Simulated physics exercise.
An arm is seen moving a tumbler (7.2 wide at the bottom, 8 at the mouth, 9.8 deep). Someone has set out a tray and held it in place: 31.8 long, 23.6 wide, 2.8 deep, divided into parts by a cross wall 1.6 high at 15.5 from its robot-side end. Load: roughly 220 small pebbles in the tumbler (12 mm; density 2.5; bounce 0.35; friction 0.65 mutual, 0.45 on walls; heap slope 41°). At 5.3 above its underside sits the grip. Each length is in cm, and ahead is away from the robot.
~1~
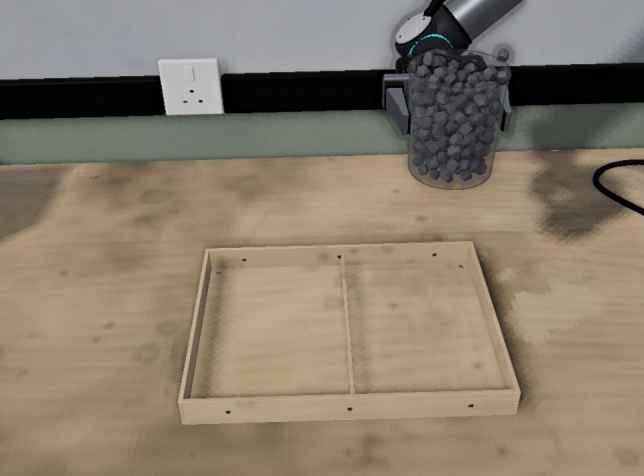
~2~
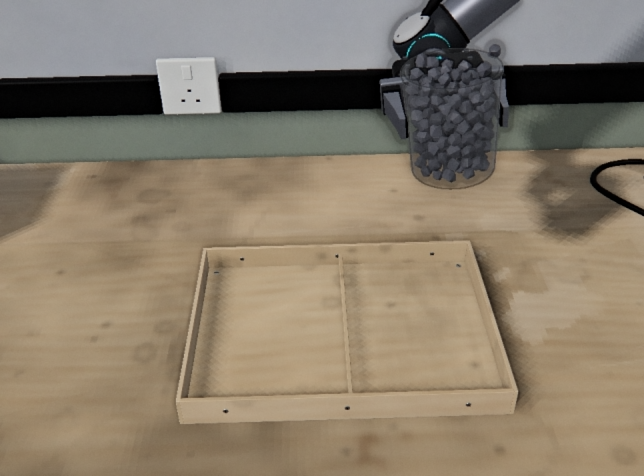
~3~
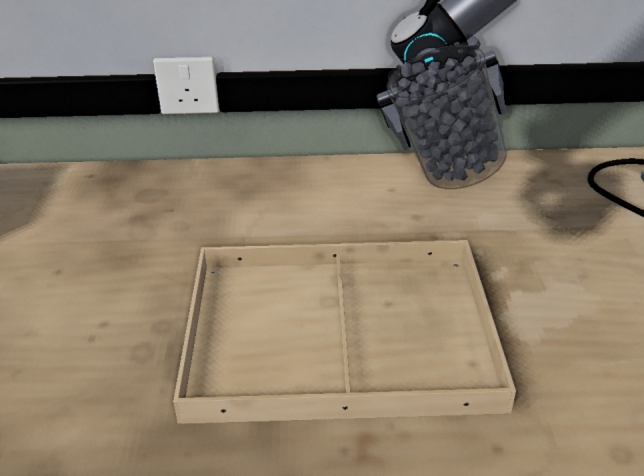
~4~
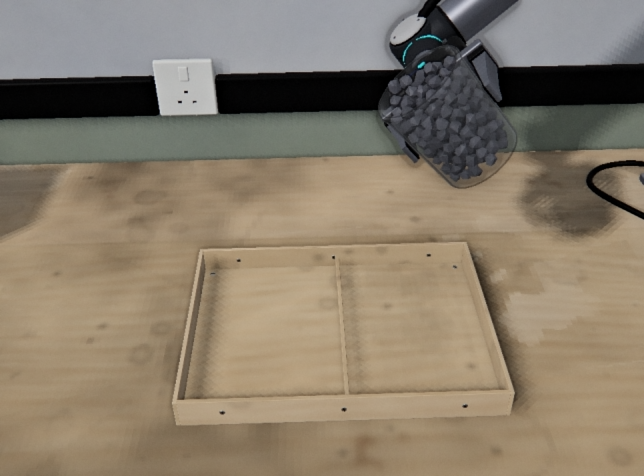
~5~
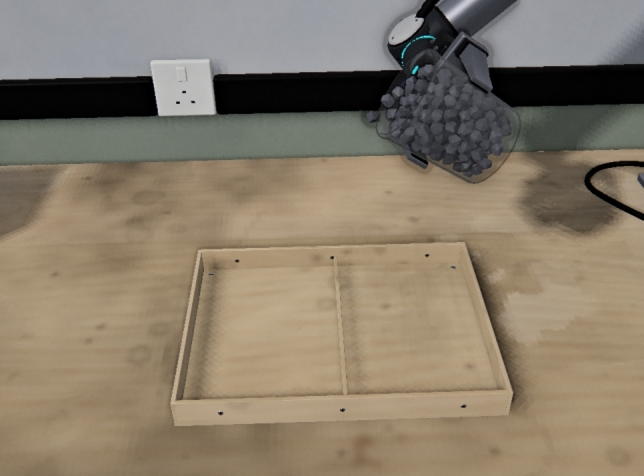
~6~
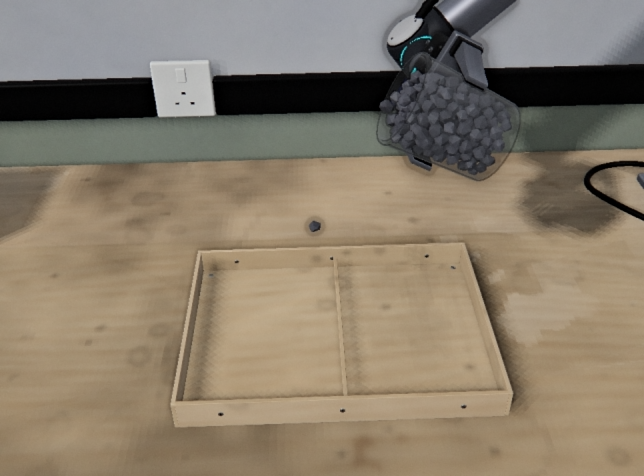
Robot arm tilting a clear tumbler of dark grey pebbles beyond a divided wooden tray, one pebble dropping onto the table.
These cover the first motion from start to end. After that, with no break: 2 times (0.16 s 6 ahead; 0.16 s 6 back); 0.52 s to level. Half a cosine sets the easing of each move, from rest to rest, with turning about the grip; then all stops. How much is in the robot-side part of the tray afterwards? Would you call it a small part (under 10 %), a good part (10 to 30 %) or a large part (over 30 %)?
I'd call it a small part.
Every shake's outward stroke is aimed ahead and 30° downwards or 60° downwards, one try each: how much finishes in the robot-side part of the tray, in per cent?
Estimates, in order: 0 % then 0 %.
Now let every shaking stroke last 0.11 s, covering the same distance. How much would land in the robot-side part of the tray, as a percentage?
That would give around 10 per cent.
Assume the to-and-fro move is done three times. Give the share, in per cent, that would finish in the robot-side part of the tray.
5 %.
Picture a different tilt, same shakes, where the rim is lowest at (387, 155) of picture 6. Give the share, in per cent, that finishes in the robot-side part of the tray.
Around 15 in a hundred.
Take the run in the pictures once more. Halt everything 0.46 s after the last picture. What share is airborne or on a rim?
Roughly 0 per cent.
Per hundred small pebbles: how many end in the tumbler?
80 %.
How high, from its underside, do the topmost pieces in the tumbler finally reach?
Around 10.0 cm above the underside.
Then, 0.46 s after the last picture, tilted 62° forward, highest piece 29 above the table; 193 in the tumbler, 26 in the far-side part, 4 in the robot-side part, 1 in flight or on a rim.
Then, 0.93 s after the last picture, tilted 26° forward, highest piece 29 above the table; 182 in the tumbler, 32 in the far-side part, 8 in the robot-side part, 2 on the table or floor.
Then, 1.36 s after the last picture, level, highest piece 31 above the table; 182 in the tumbler, 32 in the far-side part, 8 in the robot-side part, 2 on the table or floor.
Then, 2.41 s after the last picture, level, highest piece 31 above the table; 182 in the tumbler, 32 in the far-side part, 8 in the robot-side part, 2 on the table or floor.
Final count, 182 in the tumbler, 32 in the far-side part, 8 in the robot-side part, 2 on the table or floor. That is 4 % in the robot-side part of the tray.
